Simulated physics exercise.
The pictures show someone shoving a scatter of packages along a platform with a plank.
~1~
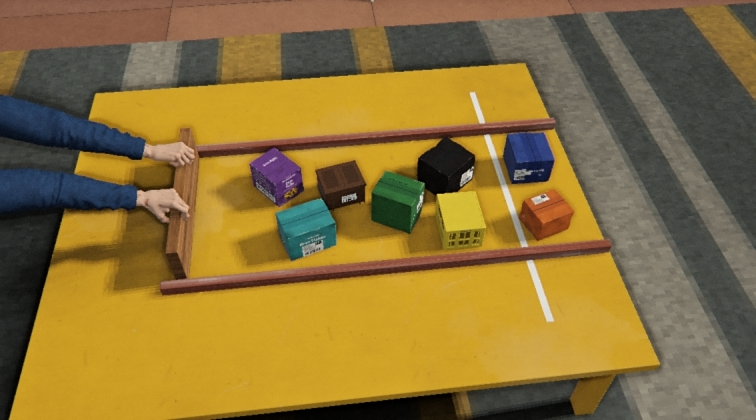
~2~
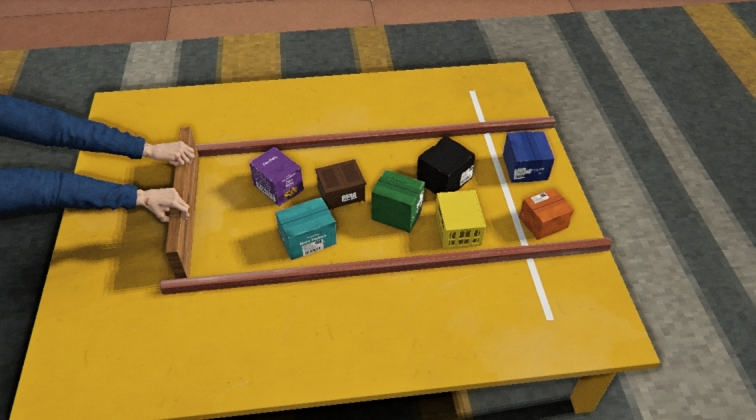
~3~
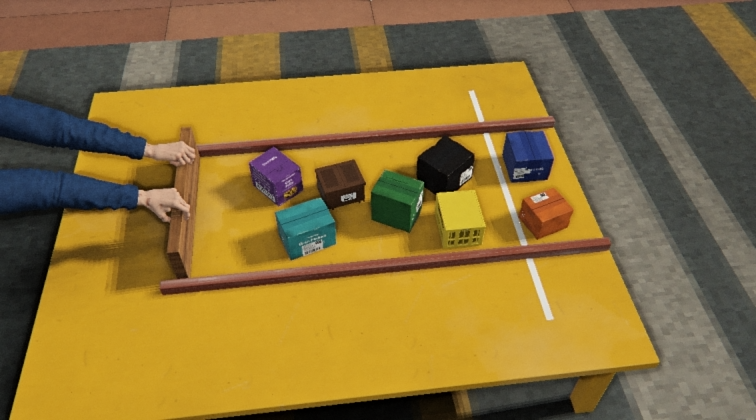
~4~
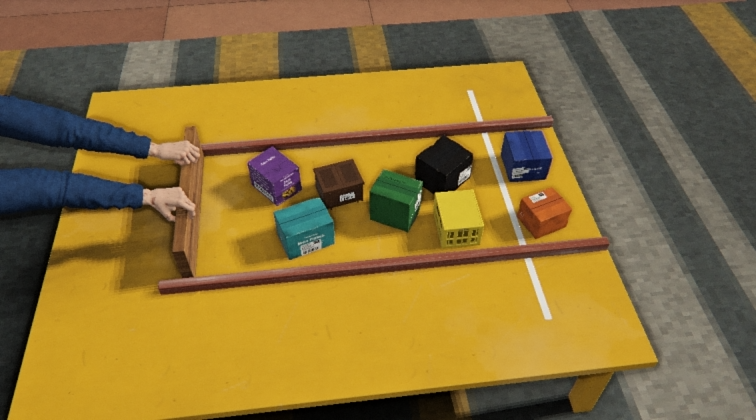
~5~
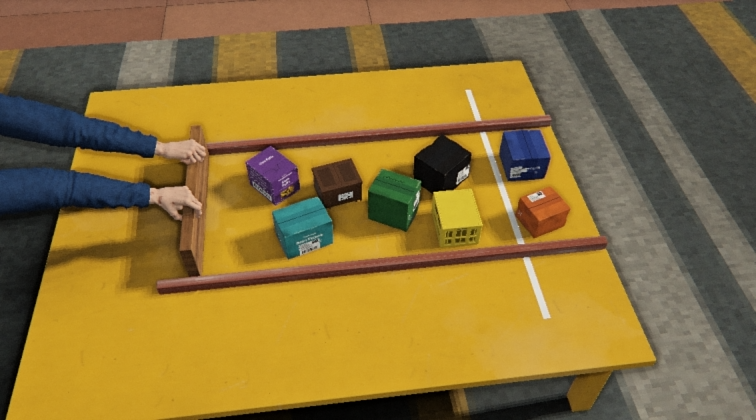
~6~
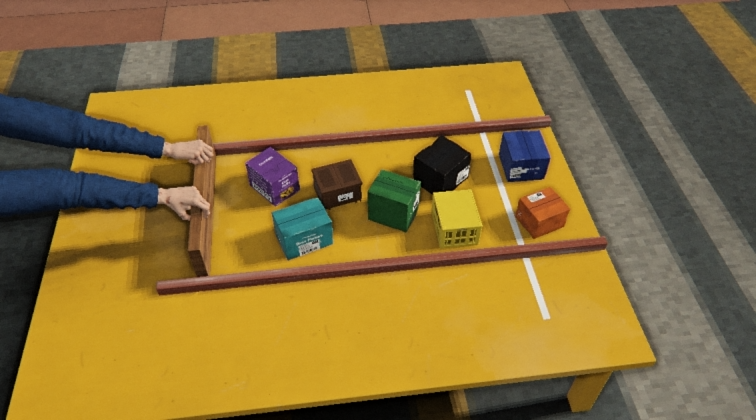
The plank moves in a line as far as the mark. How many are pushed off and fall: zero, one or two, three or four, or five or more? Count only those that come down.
As it turns out, the number that fall off is three or four.
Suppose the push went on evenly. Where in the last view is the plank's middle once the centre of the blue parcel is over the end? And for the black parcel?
About (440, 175), and (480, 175) for the other.
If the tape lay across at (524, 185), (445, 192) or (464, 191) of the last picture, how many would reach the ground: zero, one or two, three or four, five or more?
In that order: Five or over; one to two; either one or two.
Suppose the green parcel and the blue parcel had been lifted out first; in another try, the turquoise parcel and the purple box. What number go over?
2 in the first case, 2 in the second.
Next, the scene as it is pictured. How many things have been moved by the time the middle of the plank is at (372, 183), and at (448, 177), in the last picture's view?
First 6, then 8.
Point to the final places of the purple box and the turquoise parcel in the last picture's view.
First (514, 162), then (540, 211).
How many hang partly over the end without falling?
1 of them.
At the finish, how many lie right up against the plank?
The number is 2.
Soon after, none off yet; blue parcel at rest near (524, 156); orange parcel at rest near (542, 213); yellow crate at rest near (456, 219).
After that, none off yet; blue parcel at rest near (524, 156); orange parcel at rest near (542, 213); yellow crate displaced a little near (485, 221).
And then, none off yet; blue parcel displaced about its own width near (575, 151); orange parcel displaced about its own width near (597, 211); yellow crate displaced well along near (560, 214).
In the end, the number that fall off is three or four; gone, black parcel, yellow crate, orange parcel and blue parcel.
